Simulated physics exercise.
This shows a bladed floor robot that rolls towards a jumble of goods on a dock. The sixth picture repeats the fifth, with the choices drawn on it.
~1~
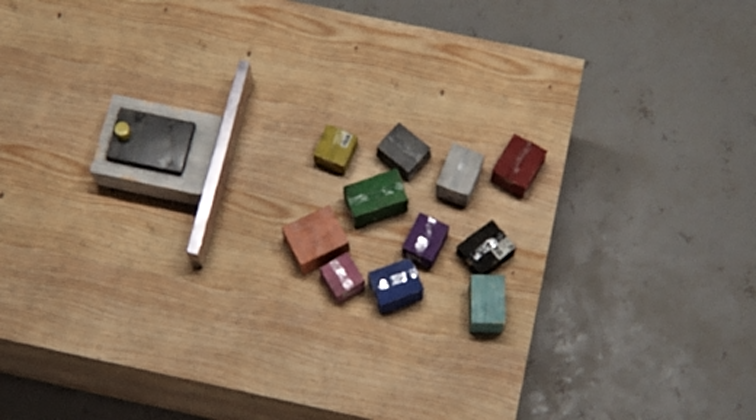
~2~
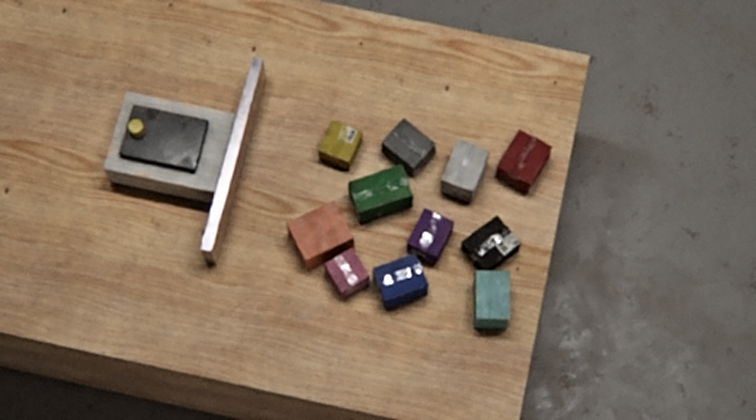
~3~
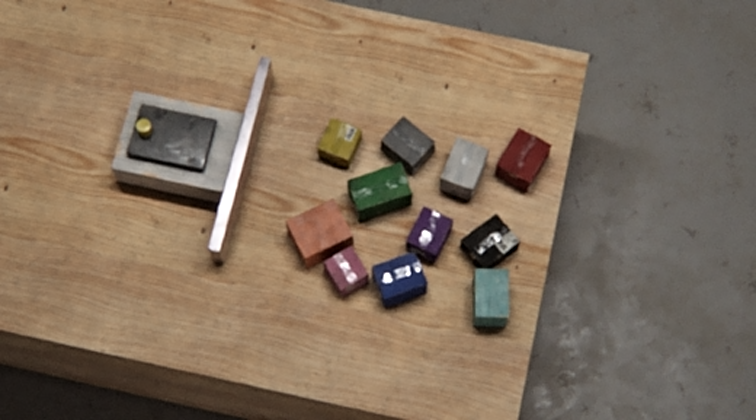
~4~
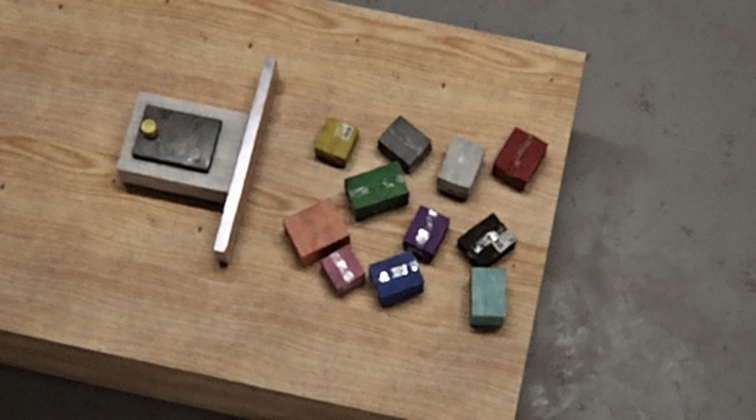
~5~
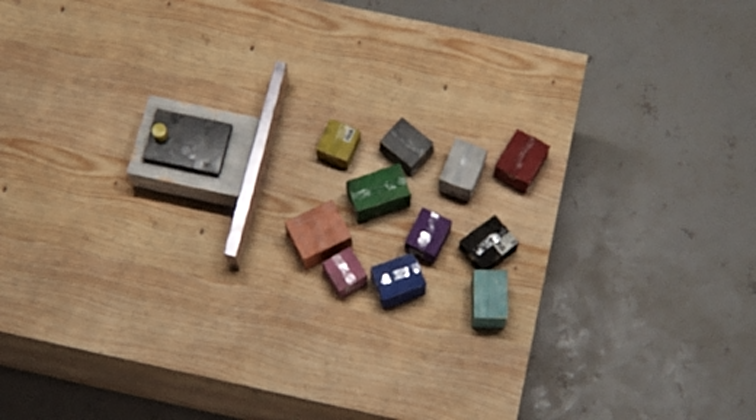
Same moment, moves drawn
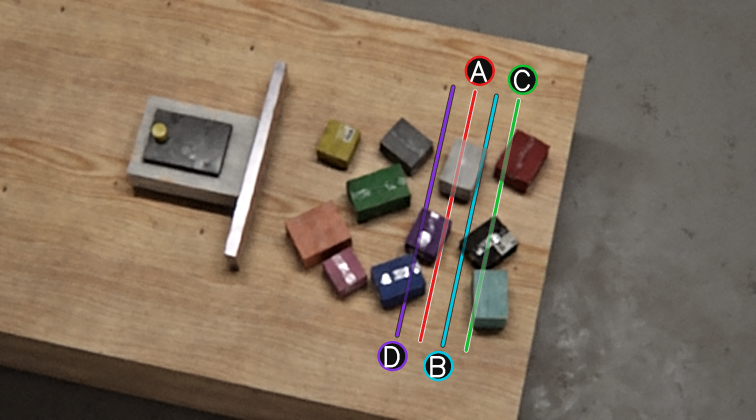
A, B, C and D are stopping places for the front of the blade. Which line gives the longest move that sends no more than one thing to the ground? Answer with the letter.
Line A.
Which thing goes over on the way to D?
It is the red box.
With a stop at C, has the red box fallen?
Yes.
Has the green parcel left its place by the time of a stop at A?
By then, yes.
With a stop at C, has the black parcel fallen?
Yes.
On the copy, A at (449, 213); B at (470, 217); C at (493, 222); D at (426, 208).
On A. First, robot (262, 158); pink parcel (355, 284); yellow parcel (358, 147).
Then, robot (332, 172); red box (541, 164); white box (501, 177).
Finally, robot (382, 183); red box over the edge; white box (552, 183); one fallen.
By contrast, B drops three; C drops four; D is within the limit but short.
